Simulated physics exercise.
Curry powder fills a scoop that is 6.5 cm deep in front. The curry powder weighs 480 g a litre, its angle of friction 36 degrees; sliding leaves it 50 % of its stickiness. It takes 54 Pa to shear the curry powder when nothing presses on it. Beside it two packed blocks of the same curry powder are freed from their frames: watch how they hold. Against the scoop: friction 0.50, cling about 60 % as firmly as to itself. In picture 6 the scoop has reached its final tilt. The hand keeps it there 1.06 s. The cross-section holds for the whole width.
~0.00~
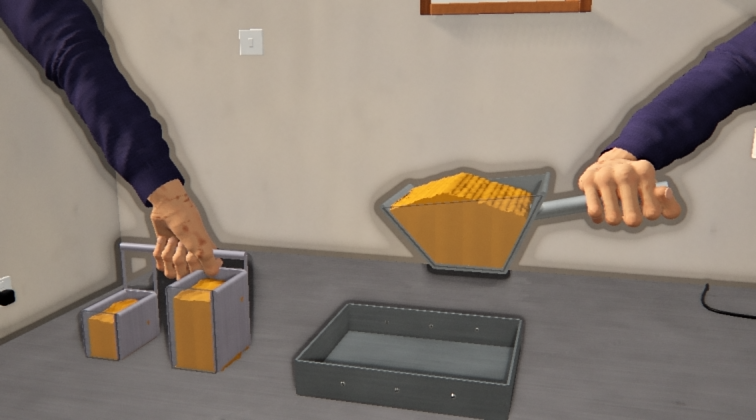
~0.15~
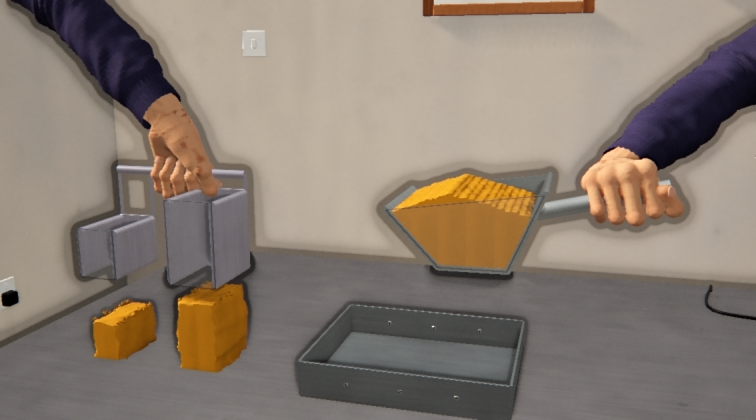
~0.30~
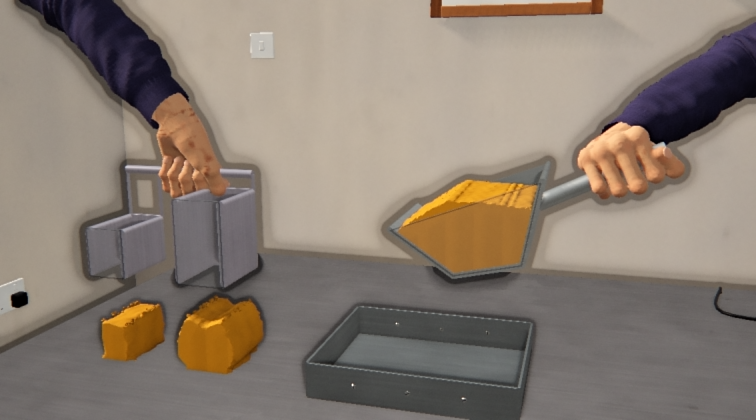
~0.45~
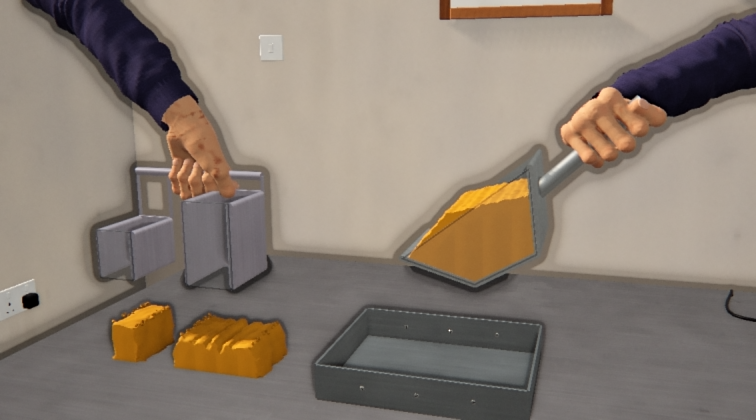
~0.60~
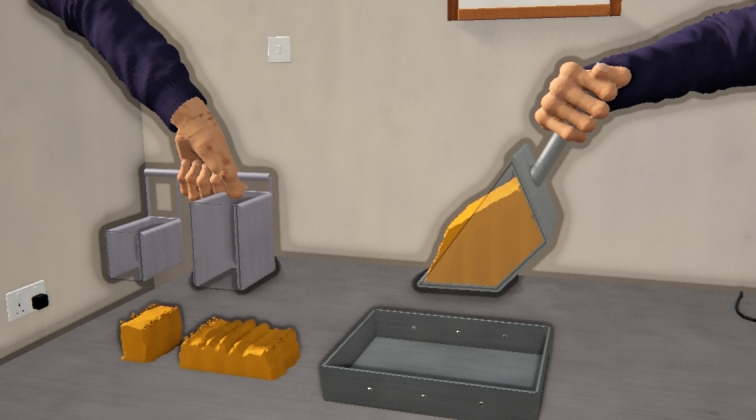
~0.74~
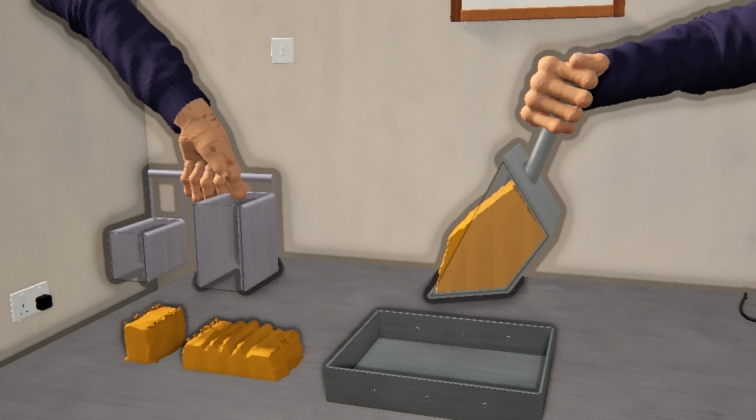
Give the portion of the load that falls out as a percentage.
Expect roughly 0 %.
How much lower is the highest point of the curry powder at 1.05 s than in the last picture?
Some 0.0 cm.
After 0.88 s, the scoop is at 56 degrees and 0 % has left it.
After 1.05 s, the scoop is at 56 degrees and 0 % has left it.
After 1.22 s, the scoop is at 56 degrees and 0 % has left it.
After 1.38 s, the scoop is at 56 degrees and 0 % has left it.
After 1.49 s, at the end, the scoop is at 56 degrees and 0 % has left it.
